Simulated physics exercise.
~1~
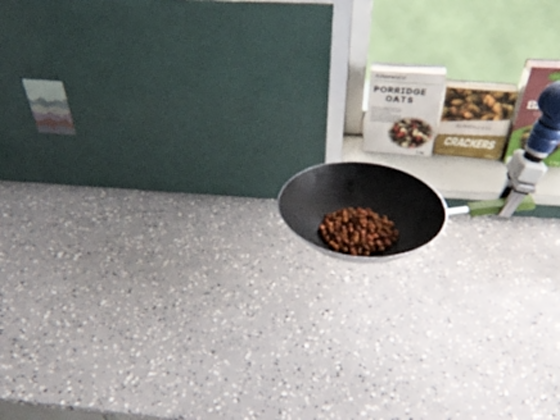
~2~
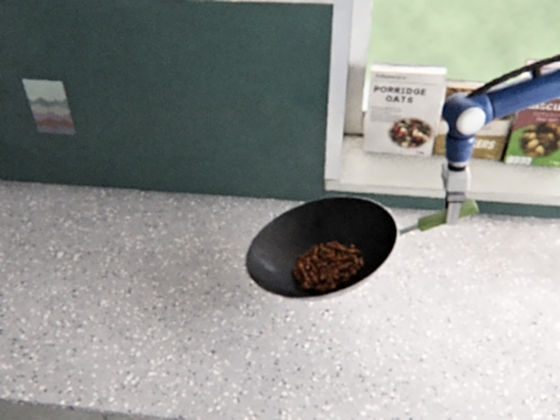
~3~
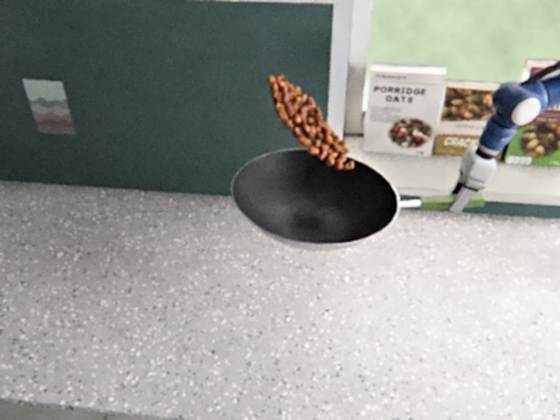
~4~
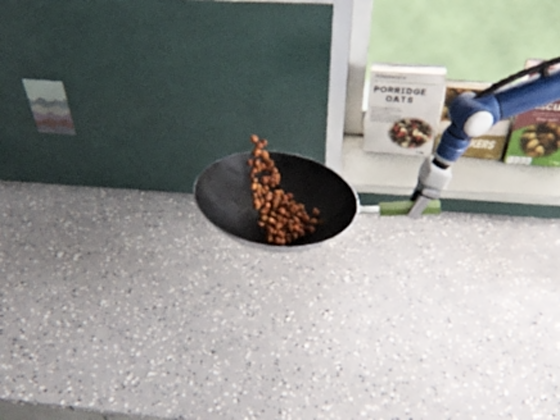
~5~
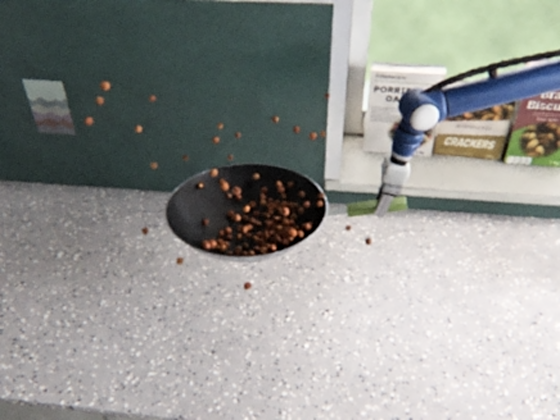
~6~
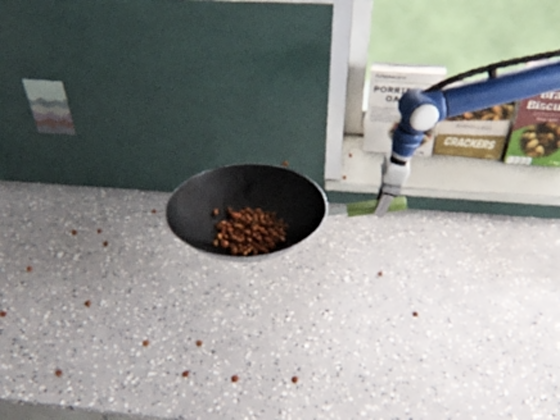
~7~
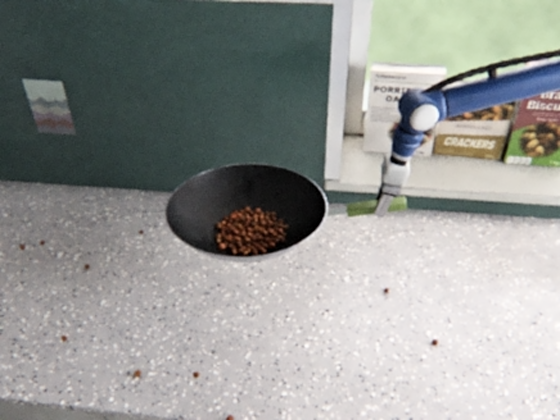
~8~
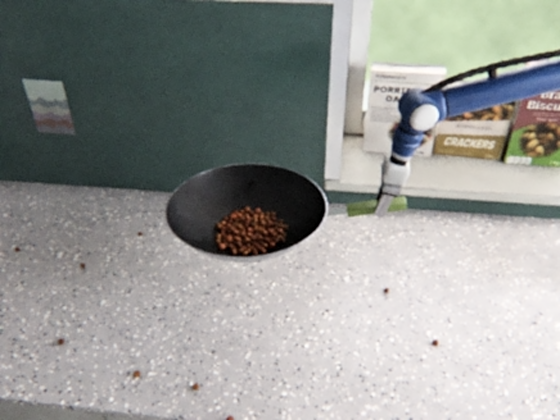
A blue robot arm tossing hazelnuts in a dark wok above a speckled counter, catching most while some scatter across it.
